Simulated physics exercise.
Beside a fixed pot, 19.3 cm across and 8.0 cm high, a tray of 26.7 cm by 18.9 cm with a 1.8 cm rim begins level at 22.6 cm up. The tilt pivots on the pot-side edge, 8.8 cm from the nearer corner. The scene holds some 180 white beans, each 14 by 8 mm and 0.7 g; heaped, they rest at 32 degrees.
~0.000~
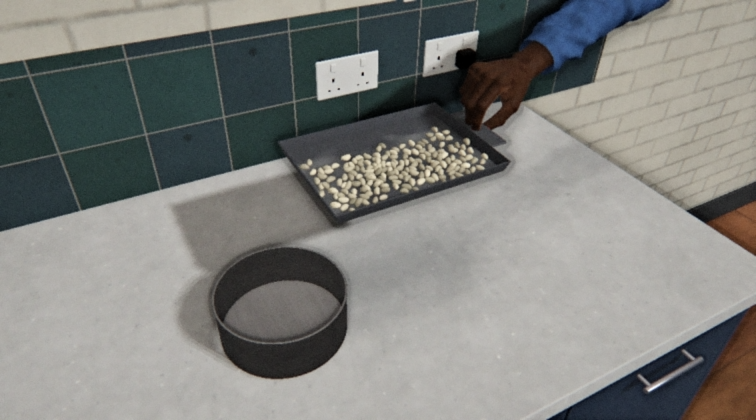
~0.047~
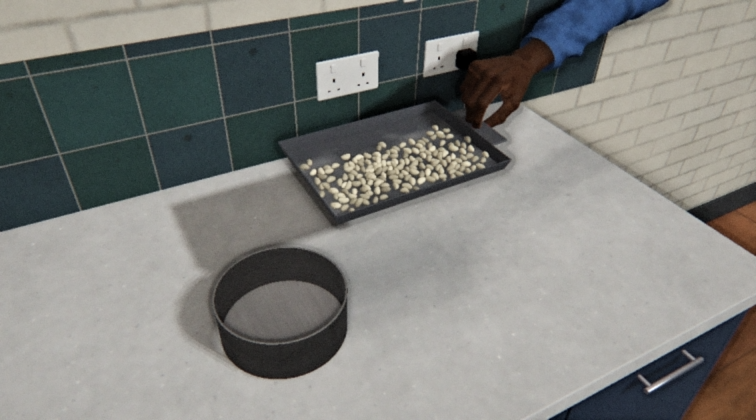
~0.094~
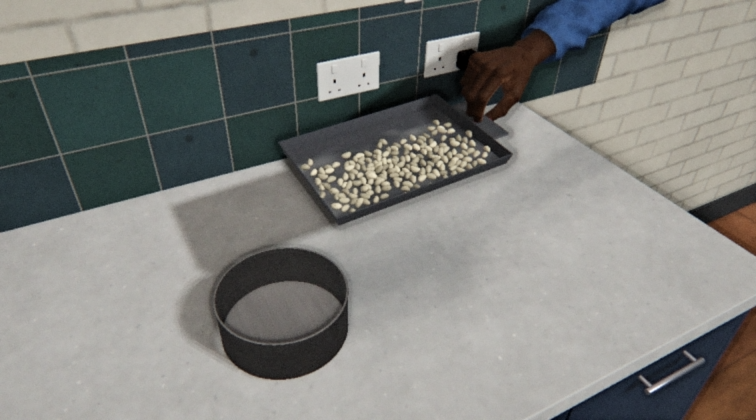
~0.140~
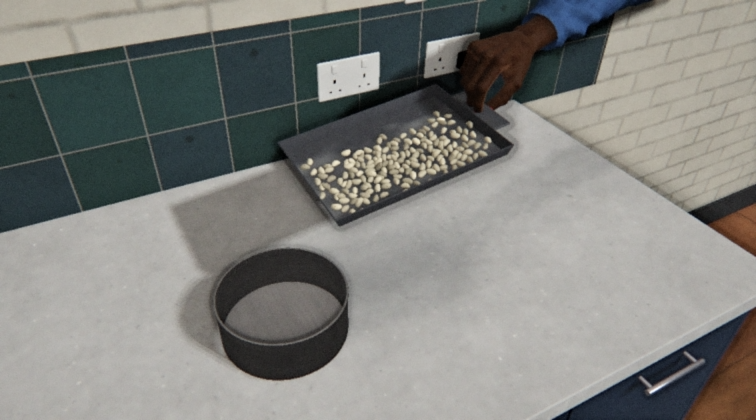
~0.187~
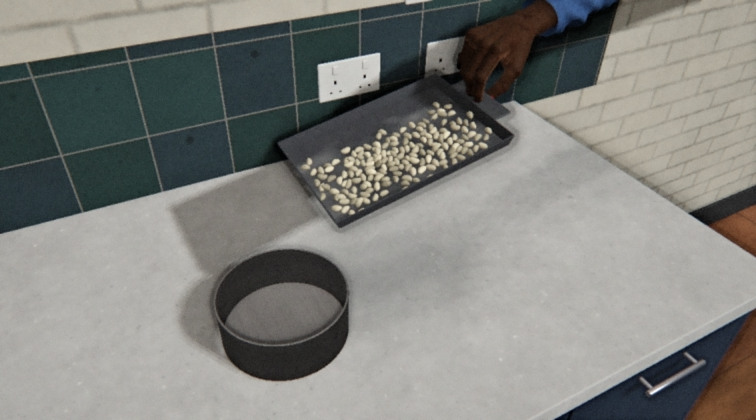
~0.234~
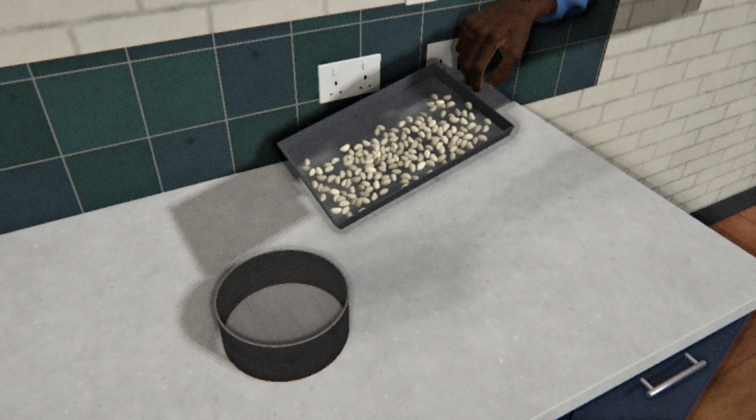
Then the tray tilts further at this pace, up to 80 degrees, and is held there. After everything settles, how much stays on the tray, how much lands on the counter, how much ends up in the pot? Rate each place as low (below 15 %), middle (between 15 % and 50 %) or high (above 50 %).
Ratings: Tray low; counter low; pot high.
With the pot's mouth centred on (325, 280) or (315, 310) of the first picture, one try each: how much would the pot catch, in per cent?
About 80 percent the first time and about 85 percent the second.
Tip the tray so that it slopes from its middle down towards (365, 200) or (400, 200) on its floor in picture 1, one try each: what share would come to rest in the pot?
First try: About 60 percent; second try: About 25 percent.
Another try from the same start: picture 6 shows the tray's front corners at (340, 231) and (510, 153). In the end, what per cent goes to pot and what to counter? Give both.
You'd end with pot at 35 and counter at 65.
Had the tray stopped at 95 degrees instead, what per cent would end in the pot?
Around 95 %, I reckon.
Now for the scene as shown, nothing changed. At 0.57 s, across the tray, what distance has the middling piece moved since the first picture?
7 cm.
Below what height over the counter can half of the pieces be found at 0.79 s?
Some 24 cm above the counter.
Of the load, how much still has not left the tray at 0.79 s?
It's roughly 65 percent.
After 0.57 s, tilt 48 degrees; the tray holds 100 %, the pot 0 %.
Then, at 0.79 s, tilt 68 degrees; the tray holds 65 %, the pot 0 %.
After 1.12 s, tilt 80 degrees; the tray holds 20 %, the pot 65 %.
In the end, at 2.7 s, tray 0 %, counter 10 %, pot 90 %.
